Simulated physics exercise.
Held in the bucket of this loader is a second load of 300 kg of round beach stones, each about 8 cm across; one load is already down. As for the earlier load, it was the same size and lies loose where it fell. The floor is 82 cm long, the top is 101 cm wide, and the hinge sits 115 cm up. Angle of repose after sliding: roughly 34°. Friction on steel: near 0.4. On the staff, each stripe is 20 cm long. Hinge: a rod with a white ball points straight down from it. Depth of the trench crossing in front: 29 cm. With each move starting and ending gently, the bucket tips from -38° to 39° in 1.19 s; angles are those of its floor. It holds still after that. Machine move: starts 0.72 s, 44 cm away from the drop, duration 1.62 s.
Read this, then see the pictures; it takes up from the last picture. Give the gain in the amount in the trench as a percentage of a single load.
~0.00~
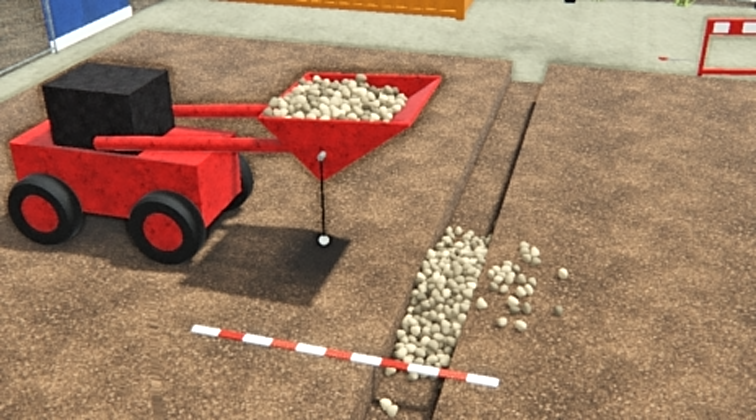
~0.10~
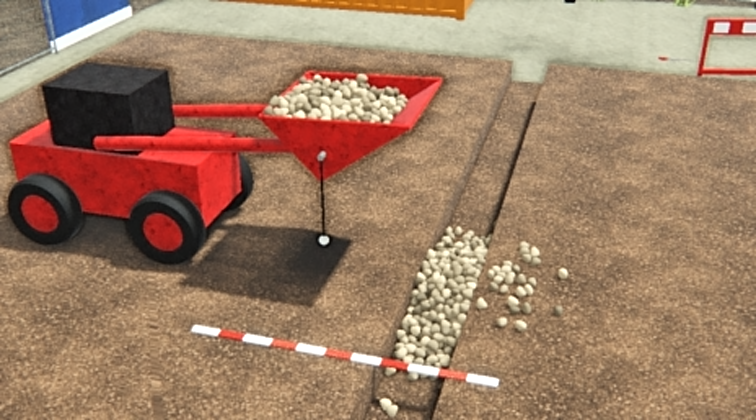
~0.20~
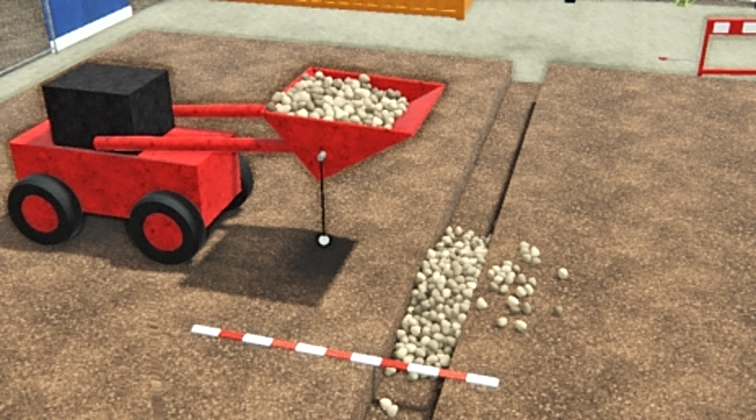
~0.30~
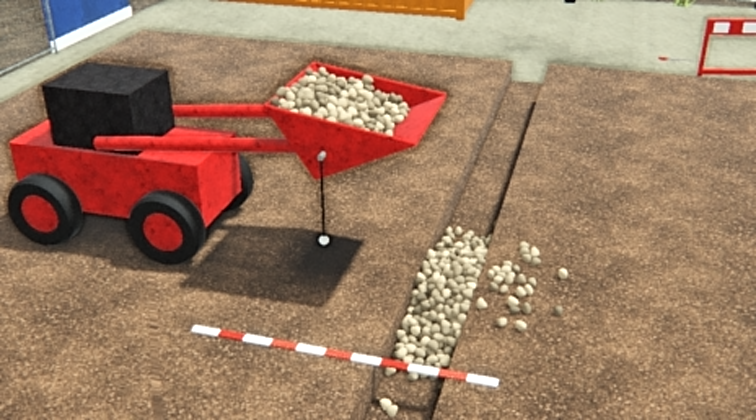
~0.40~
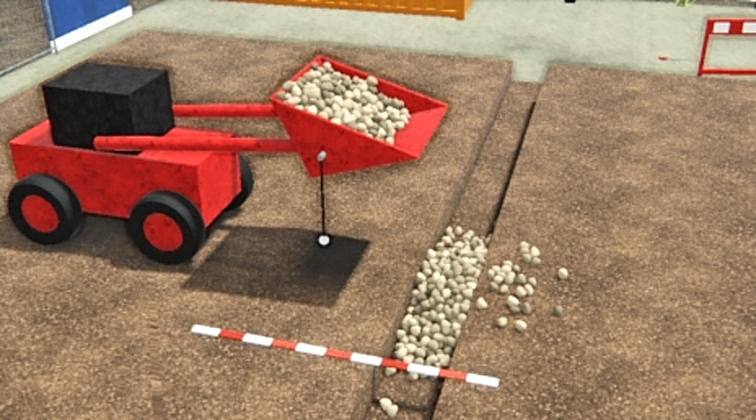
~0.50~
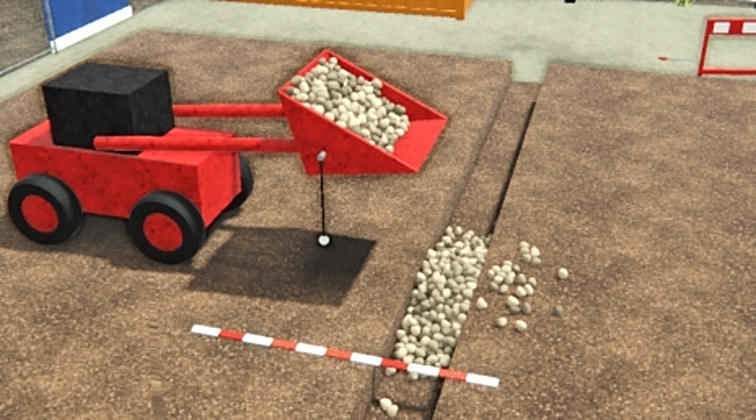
Roughly 69 per cent of a load.
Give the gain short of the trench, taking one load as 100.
My estimate is about 25 per cent of a load.
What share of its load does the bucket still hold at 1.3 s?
It holds some 35 percent.
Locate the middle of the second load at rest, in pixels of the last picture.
Middle: Approx. (437, 268) px.
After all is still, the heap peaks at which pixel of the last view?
The top of the heap sits near (430, 253).
After 0.9 s the floor is at 27°; in per cent of one load, 100 in the bucket, 95 in the trench, 5 past the trench; the foremost stones are at (537, 287).
After 1.3 s the floor is at 39°; in per cent of one load, 36 in the bucket, 29 short of the trench, 130 in the trench, 5 past the trench; the foremost stones are at (537, 287).
After 2.8 s the floor is at 39°; in per cent of one load, 0 in the bucket, 23 short of the trench, 164 in the trench, 13 past the trench; the foremost stones are at (553, 300).
After 5.3 s the floor is at 39°; in per cent of one load, 0 in the bucket, 23 short of the trench, 164 in the trench, 13 past the trench; the foremost stones are at (553, 300). Net gain in the trench, 69.
